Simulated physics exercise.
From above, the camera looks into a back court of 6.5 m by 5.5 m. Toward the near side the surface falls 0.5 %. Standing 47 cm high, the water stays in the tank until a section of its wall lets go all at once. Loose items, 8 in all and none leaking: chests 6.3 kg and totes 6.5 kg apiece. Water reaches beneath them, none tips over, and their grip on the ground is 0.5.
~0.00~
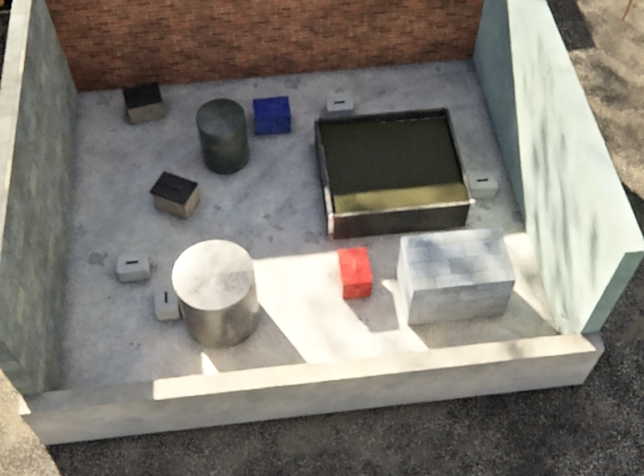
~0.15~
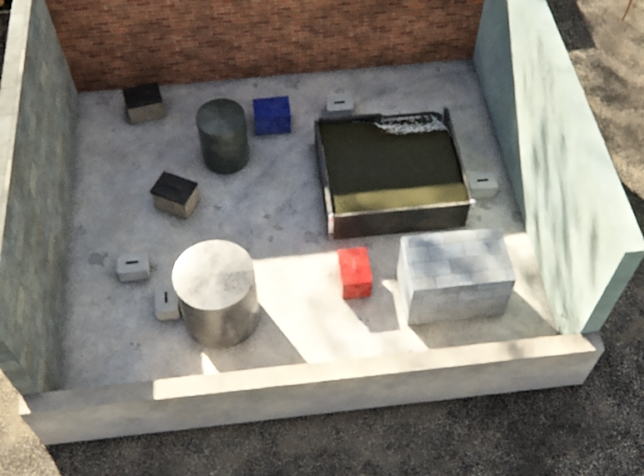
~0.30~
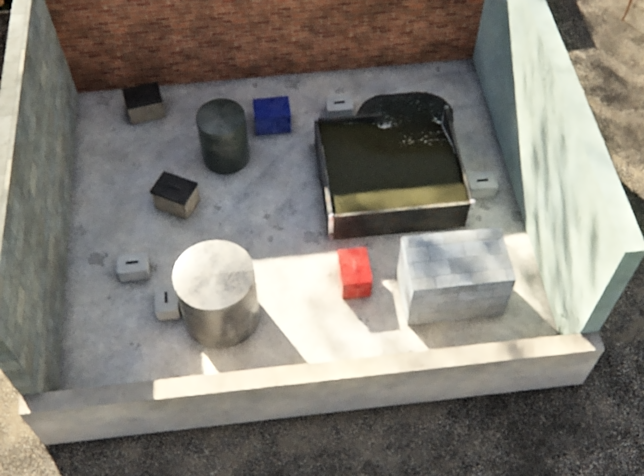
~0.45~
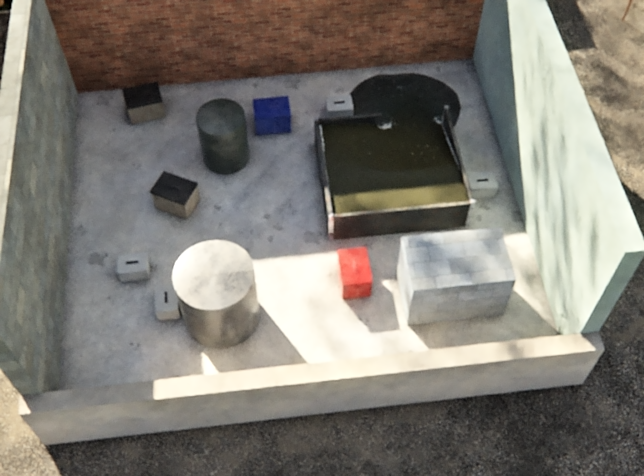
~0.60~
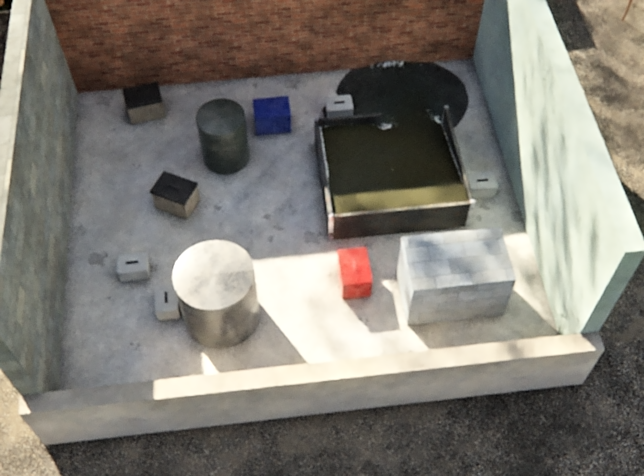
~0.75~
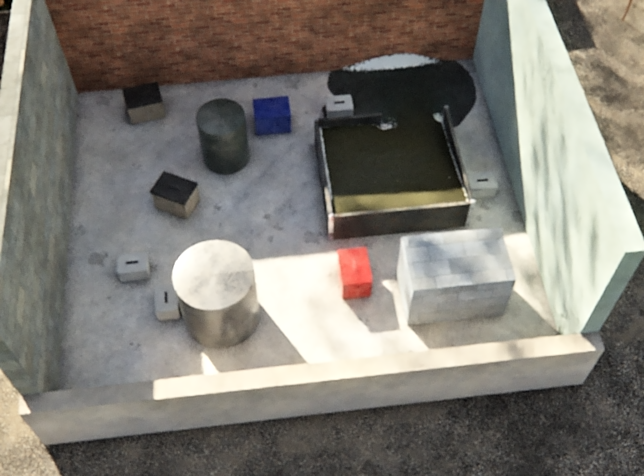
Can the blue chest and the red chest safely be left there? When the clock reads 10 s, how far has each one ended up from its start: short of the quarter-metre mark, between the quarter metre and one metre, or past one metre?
Blue chest: Past one metre; red chest: Short of a quarter metre.
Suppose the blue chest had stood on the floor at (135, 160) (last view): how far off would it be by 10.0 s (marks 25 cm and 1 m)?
Well, it is shoved a long way.
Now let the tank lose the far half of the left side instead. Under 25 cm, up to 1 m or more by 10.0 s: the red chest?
Outcome for the red chest: Modest displacement.
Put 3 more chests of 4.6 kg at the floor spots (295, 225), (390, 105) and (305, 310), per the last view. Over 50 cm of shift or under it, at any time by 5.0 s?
The first one ends up inside that, the second beyond that, the third inside that.
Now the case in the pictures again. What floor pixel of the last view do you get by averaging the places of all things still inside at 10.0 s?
It works out to somewhere near (230, 256) on the floor.
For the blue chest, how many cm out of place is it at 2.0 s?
By then it has shifted roughly 0 cm.
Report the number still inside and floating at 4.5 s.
Count: 2.
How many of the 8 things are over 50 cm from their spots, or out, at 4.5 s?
By my reckoning, 3.
After 2.0 s the blue chest is near (272, 107), 0.0 m from its start, aground; the red chest is near (355, 266), 0.0 m from its start, aground; 0 afloat.
After 4.5 s the blue chest is near (278, 155), 1.0 m from its start, aground; the red chest is near (355, 266), 0.0 m from its start, aground; 2 afloat.
After 7.0 s the blue chest is near (296, 172), 1.3 m from its start, aground; the red chest is near (355, 266), 0.0 m from its start, aground; 1 afloat.
After 10.0 s the blue chest is near (296, 172), 1.3 m from its start, aground; the red chest is near (357, 266), 0.0 m from its start, aground; 2 afloat.
